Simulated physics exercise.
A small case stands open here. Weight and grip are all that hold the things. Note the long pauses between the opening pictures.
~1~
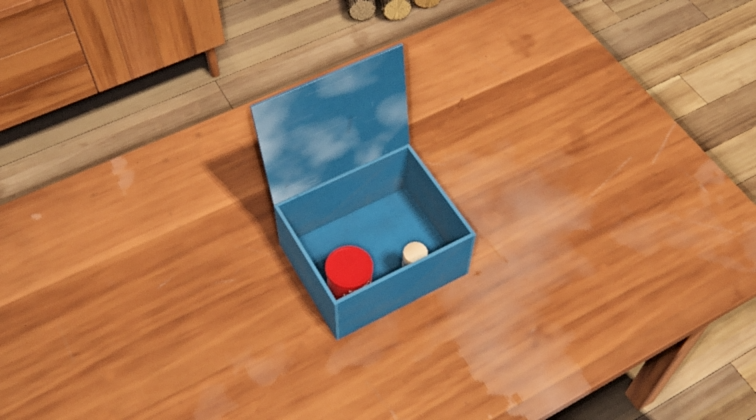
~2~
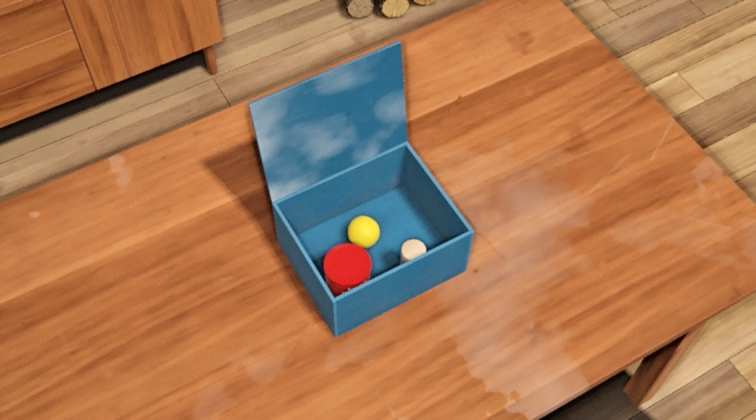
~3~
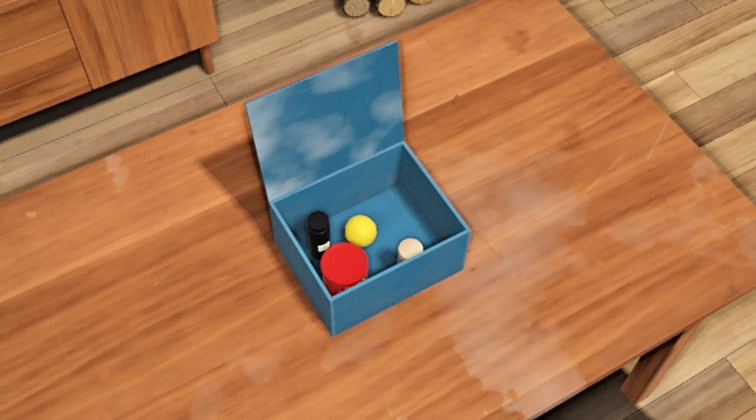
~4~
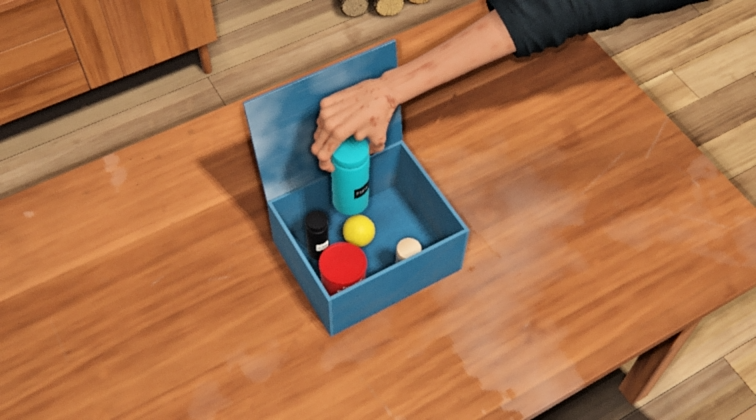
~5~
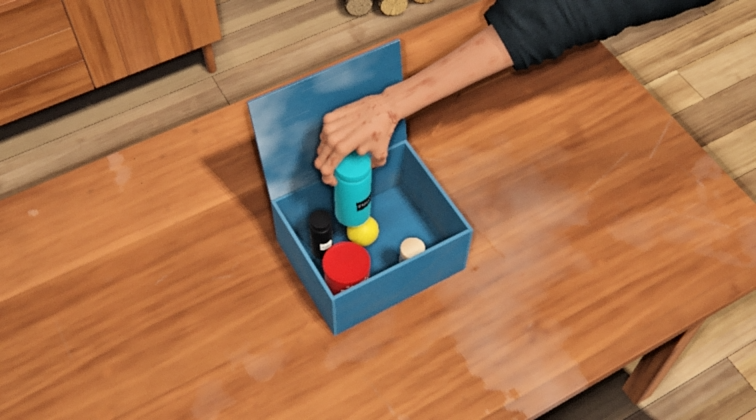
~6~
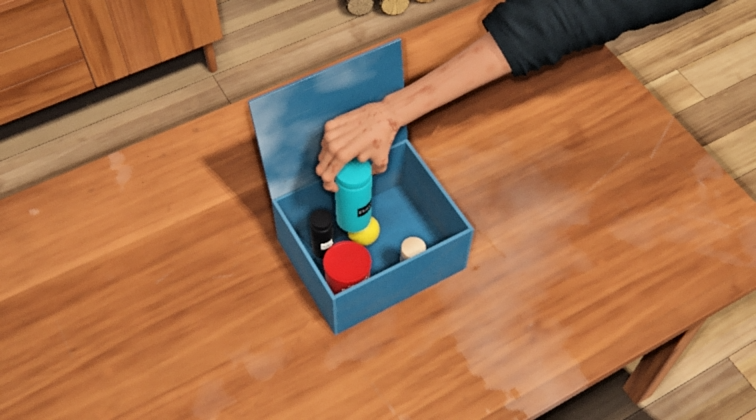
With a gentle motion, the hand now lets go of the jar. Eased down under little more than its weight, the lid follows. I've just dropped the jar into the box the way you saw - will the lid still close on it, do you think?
Yes, it will close.
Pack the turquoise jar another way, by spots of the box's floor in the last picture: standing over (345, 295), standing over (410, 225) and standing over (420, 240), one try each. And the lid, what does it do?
Try 1: Lid not shut; try 2: Lid not shut; try 3: Lid not shut.
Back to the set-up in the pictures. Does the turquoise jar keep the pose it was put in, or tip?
Observation: It tilts over.
Then, 0.50 s after the last picture, turquoise jar on its side near (342, 240); black shaker tipped 23° from how it was; yellow lemon rolled well along.
Then, 1.60 s after the last picture, lid 58° above the rim; turquoise jar on its side near (344, 249); yellow lemon rolled about its own width; black shaker slid about its own width.
At rest, lid shut; tipped over in the box, turquoise jar; moved from the start, yellow lemon; the other 3 in place. Seen from the same camera at the end, turquoise jar near (344, 249).
